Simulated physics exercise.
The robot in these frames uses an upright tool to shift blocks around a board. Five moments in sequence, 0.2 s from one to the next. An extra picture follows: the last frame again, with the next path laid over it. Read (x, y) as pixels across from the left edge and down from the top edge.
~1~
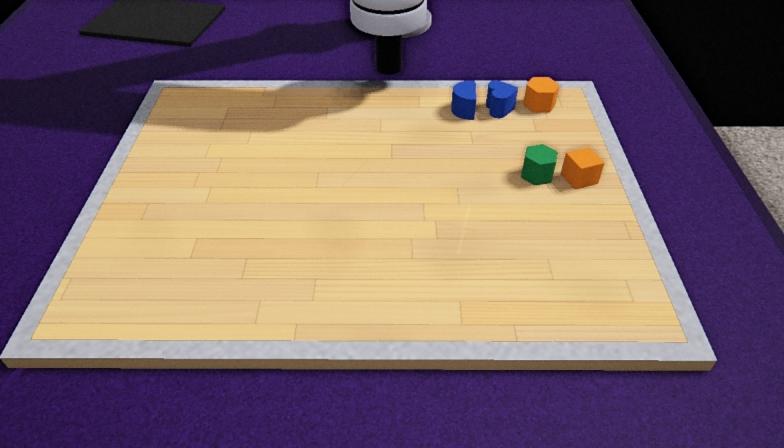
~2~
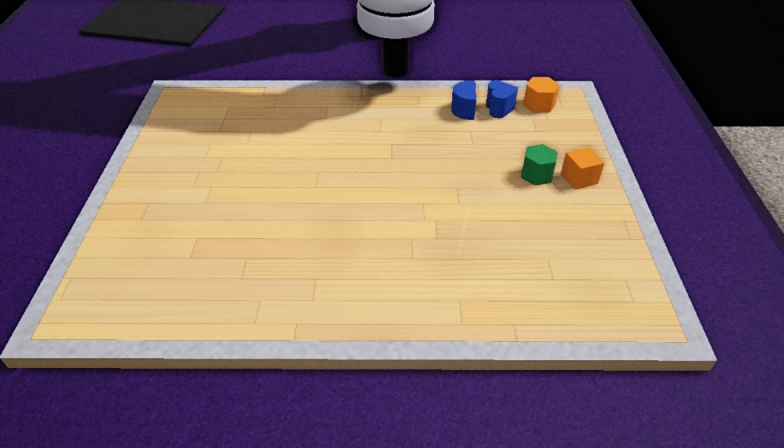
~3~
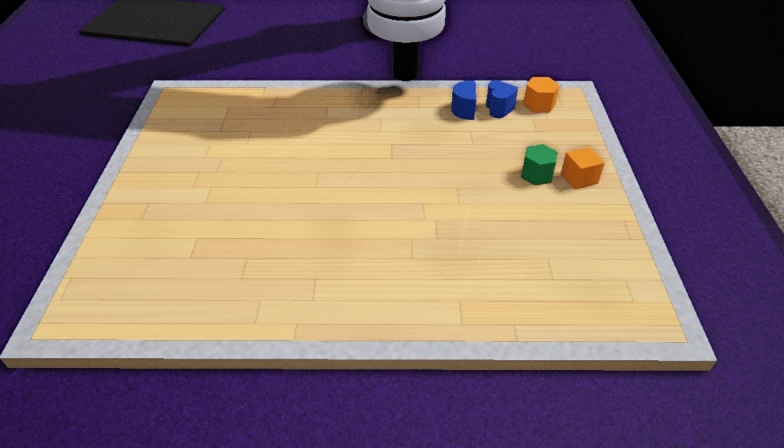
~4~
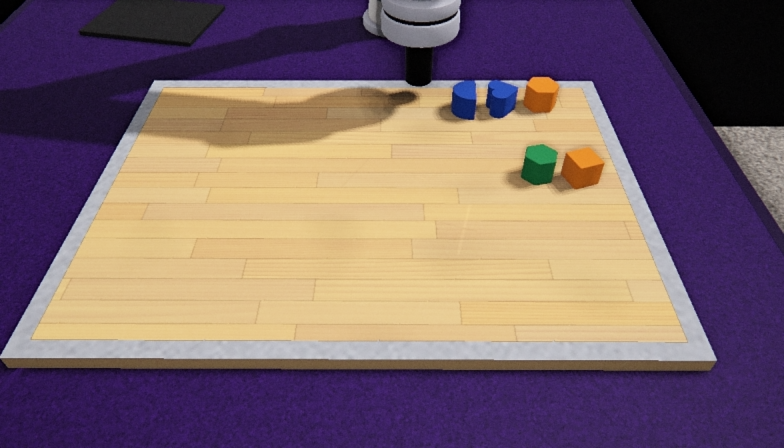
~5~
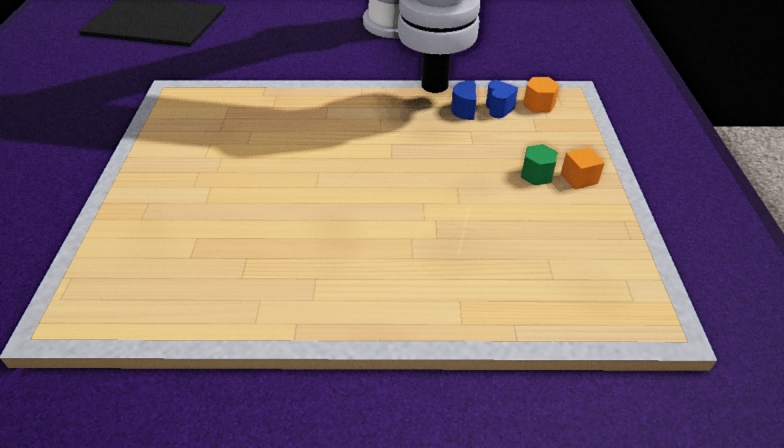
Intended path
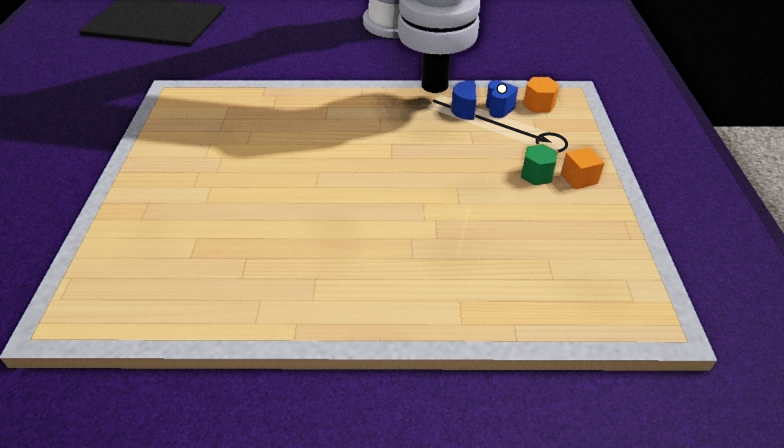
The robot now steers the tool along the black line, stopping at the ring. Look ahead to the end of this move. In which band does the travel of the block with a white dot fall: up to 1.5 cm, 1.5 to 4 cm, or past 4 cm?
Between 1.5 and 4 cm.
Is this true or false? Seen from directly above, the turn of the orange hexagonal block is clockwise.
Answer: True.
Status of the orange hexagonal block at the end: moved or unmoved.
At the end of the path, the orange hexagonal block has moved off its old spot.
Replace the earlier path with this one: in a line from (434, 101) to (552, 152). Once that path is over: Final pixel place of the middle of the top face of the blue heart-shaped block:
Close to (522, 89).
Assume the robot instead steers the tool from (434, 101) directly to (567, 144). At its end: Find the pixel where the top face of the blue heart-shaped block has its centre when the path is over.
The top centre is at (529, 88).
The line goes straight from (434, 101) to (552, 143); the dot is on the blue heart-shaped block.
The first path, step by step. One third of the way, tool at (473, 99); blue half-round block at (502, 98), turned 30° anticlockwise; blue heart-shaped block at (517, 89), turned 15° anticlockwise; orange hexagonal block at (546, 84).
Two thirds of the way, tool at (513, 113); blue half-round block at (542, 103), turned 80° anticlockwise; blue heart-shaped block at (526, 88), turned 55° anticlockwise; orange hexagonal block at (549, 82), turned 20° clockwise.
At the end, tool at (555, 127); blue half-round block at (556, 104), turned 105° anticlockwise; blue heart-shaped block at (526, 88), turned 55° anticlockwise; green hexagonal block unmoved; orange hexagonal block at (549, 82), turned 20° clockwise.
